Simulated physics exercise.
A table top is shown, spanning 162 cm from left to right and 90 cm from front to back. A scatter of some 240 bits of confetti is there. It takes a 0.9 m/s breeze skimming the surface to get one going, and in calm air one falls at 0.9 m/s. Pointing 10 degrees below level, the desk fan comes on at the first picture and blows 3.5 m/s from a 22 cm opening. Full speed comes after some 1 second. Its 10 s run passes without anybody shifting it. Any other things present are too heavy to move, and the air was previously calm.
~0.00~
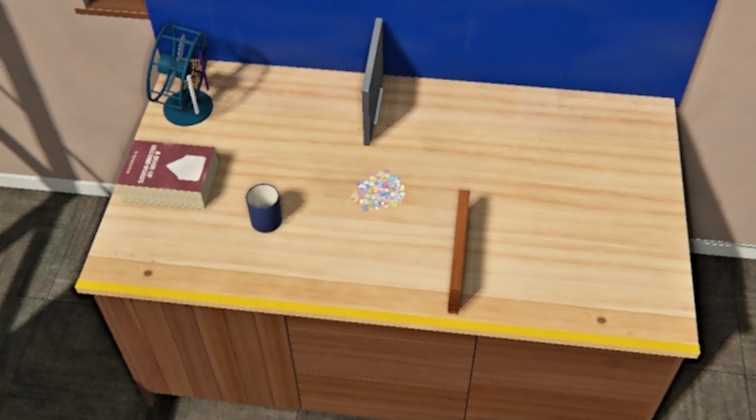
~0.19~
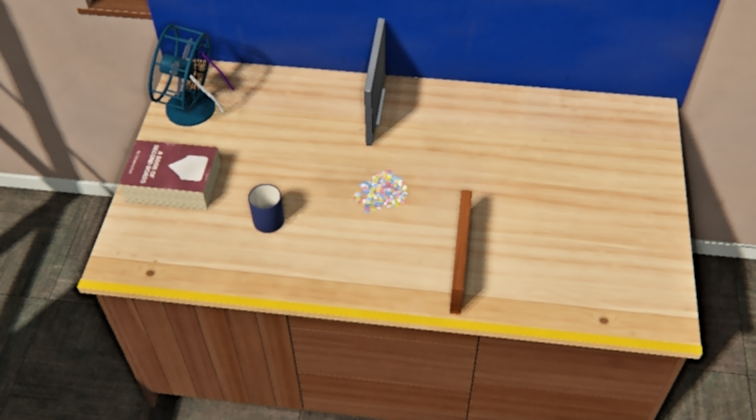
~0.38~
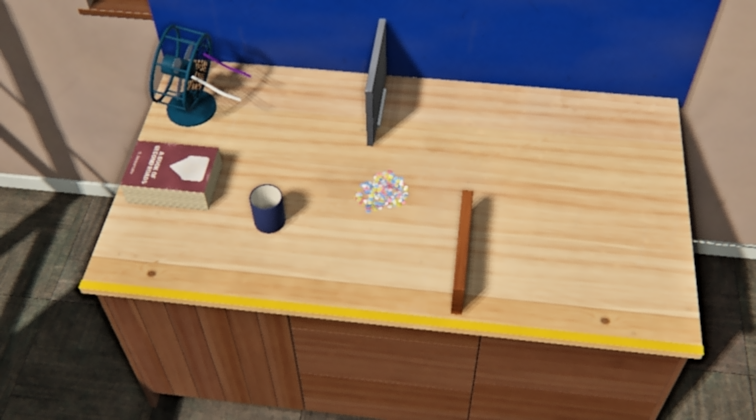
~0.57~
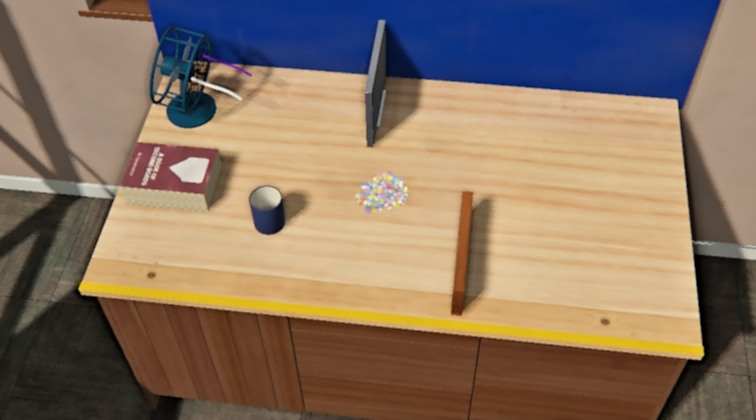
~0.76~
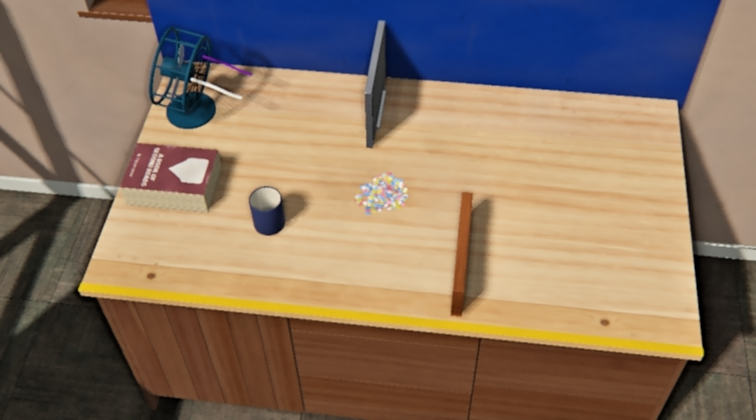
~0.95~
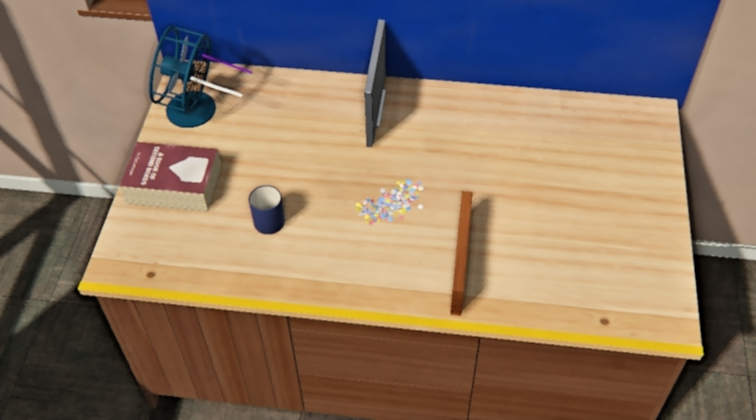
A wooden table holds a fan whose ribbons flutter out before confetti scatters to the right.
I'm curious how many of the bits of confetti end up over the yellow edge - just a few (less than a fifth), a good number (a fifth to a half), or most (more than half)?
In the end, most do.
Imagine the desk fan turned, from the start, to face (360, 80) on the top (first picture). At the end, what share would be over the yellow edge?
Then about 100 %.
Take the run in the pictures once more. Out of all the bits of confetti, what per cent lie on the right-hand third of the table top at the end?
Something close to 5 % ends up there.
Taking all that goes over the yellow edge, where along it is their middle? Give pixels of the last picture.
Around (411, 325).
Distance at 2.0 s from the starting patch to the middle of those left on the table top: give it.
The centre sits some 45 cm from where it began.
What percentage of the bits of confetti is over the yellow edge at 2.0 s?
I'd put it at some 70 %.
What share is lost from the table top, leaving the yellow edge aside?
10 %.
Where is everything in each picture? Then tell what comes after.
In the first frame, the middle of the bits of confetti is near (380, 192), none has stirred yet and the mouth of the desk fan is at (178, 68).
In the second frame, the middle of the bits of confetti is near (382, 192), none has stirred yet and the yellow edge is centred on (380, 320).
In the third frame, the middle of the bits of confetti is near (383, 192), none has stirred yet, the top of a board is at (464, 238) and the top of a laptop is at (376, 53).
In the fourth frame, the middle of the bits of confetti is near (383, 193) and none has stirred yet.
In the fifth frame, the middle of the bits of confetti is near (382, 194) and none has stirred yet.
In the sixth frame, the middle of the bits of confetti is near (395, 204), the farthest in sight from the desk fan is at (421, 207) and about 75 % have left their places.
After 2.0 s, 72 % are over the yellow edge; the middle of those still in play is near (533, 171); 70 % have settled or left.
After 3.2 s, 73 % are over the yellow edge; the middle of those still in play is near (555, 173); 73 % have settled or left.
After 5.5 s, 76 % are over the yellow edge; the middle of those still in play is near (554, 142); 83 % have settled or left.
After 10.0 s, at the end, 78 % are over the yellow edge.
